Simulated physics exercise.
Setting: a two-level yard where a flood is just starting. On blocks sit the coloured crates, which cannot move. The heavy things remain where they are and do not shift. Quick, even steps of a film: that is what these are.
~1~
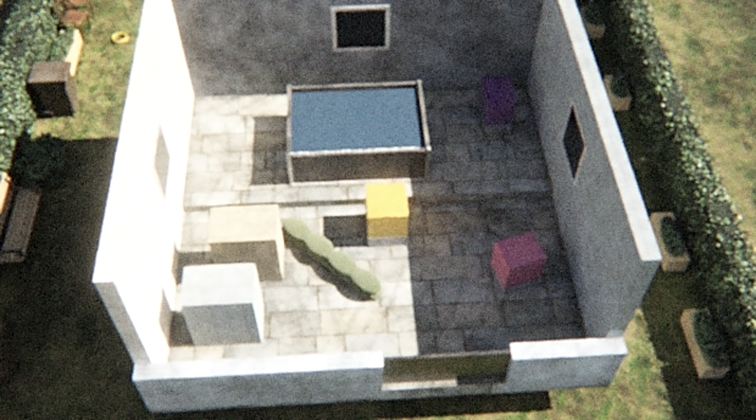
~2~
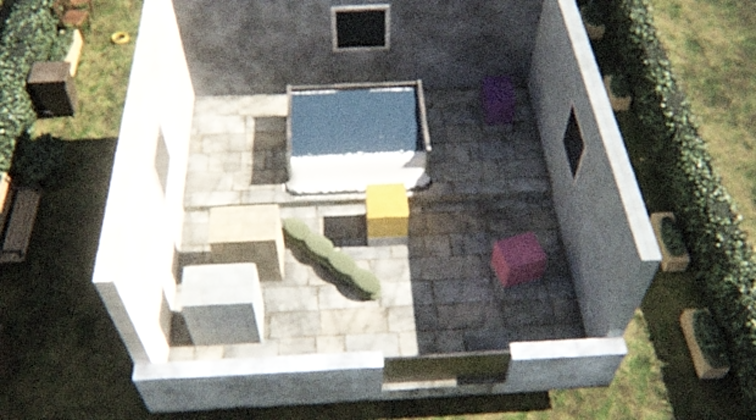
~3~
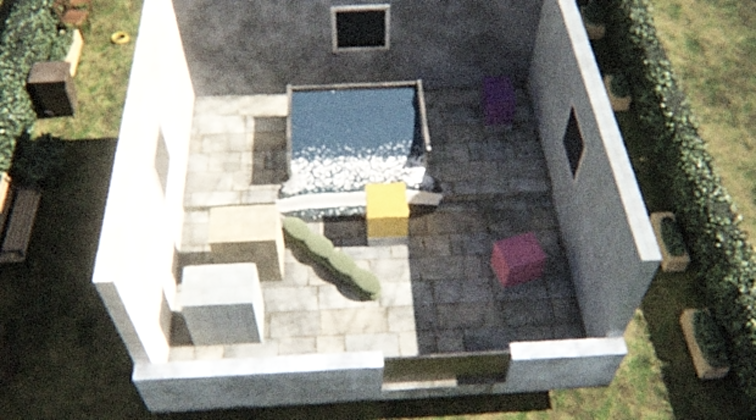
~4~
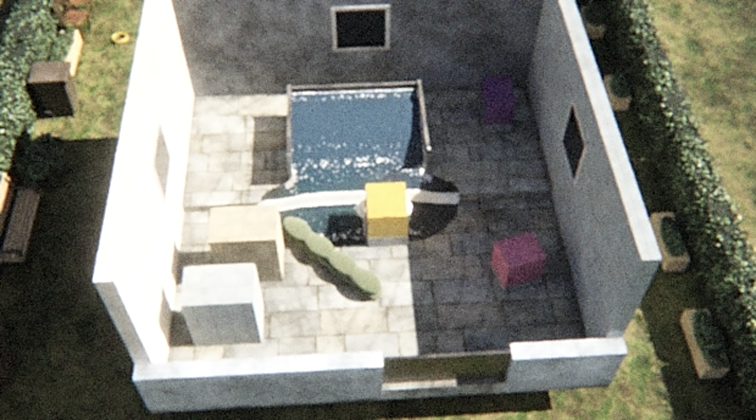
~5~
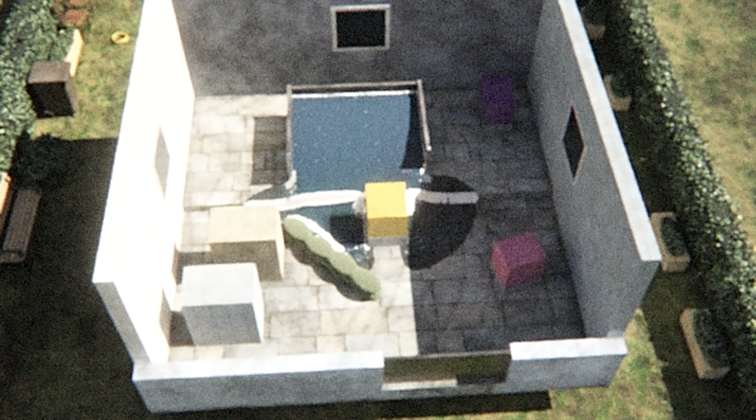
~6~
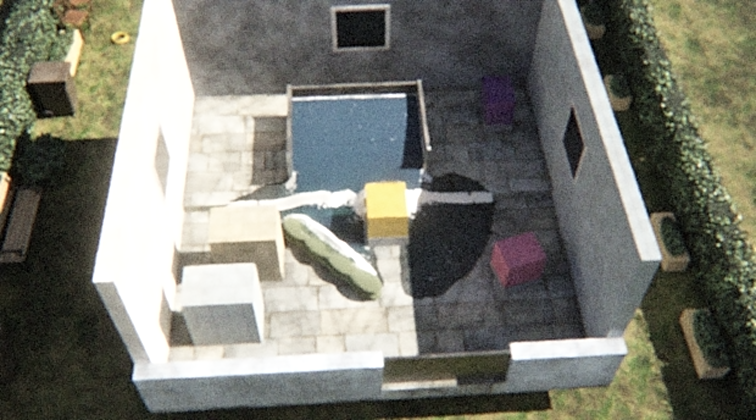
Water pouring from the front of a raised tank in a walled, paved yard, spreading around a yellow crate and green hedge.
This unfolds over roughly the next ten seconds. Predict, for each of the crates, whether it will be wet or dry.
My prediction: Looks like the yellow crate is within reach of the water; looks like the pink crate is within reach of the water; looks like the purple crate is out of reach of the water.
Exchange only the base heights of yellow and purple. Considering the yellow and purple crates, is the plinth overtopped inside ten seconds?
Result - yellow: Hit; purple: Untouched.
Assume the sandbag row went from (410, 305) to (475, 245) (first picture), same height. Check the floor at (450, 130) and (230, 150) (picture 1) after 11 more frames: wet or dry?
As listed: Not flooded, dry.
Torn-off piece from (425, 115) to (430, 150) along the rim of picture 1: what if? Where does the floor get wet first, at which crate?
My pick is the purple crate.
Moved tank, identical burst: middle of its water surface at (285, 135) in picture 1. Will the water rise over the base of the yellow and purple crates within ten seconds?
Yellow flooded, purple untouched.
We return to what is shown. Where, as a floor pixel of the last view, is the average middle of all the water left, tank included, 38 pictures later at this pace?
Close to (394, 266).
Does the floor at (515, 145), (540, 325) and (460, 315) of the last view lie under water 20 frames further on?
First spared, second inundated, third inundated.
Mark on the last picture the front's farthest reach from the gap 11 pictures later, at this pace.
At roughly (583, 363).
A moment on, water covers 35 % of the floor; the yellow crate water round its plinth, the pink crate water round its plinth, the purple crate not reached.
Next, water covers 50 % of the floor; the yellow crate water round its plinth, the pink crate water round its plinth, the purple crate not reached.
Then, water covers 55 % of the floor; the yellow crate water round its plinth, the pink crate water round its plinth, the purple crate not reached.
Later, water covers 70 % of the floor; the yellow crate water round its plinth, the pink crate water round its plinth, the purple crate water round its plinth.
In the end, water covers 70 % of the floor; the yellow crate was topped, the pink crate was topped, the purple crate stayed above the water.
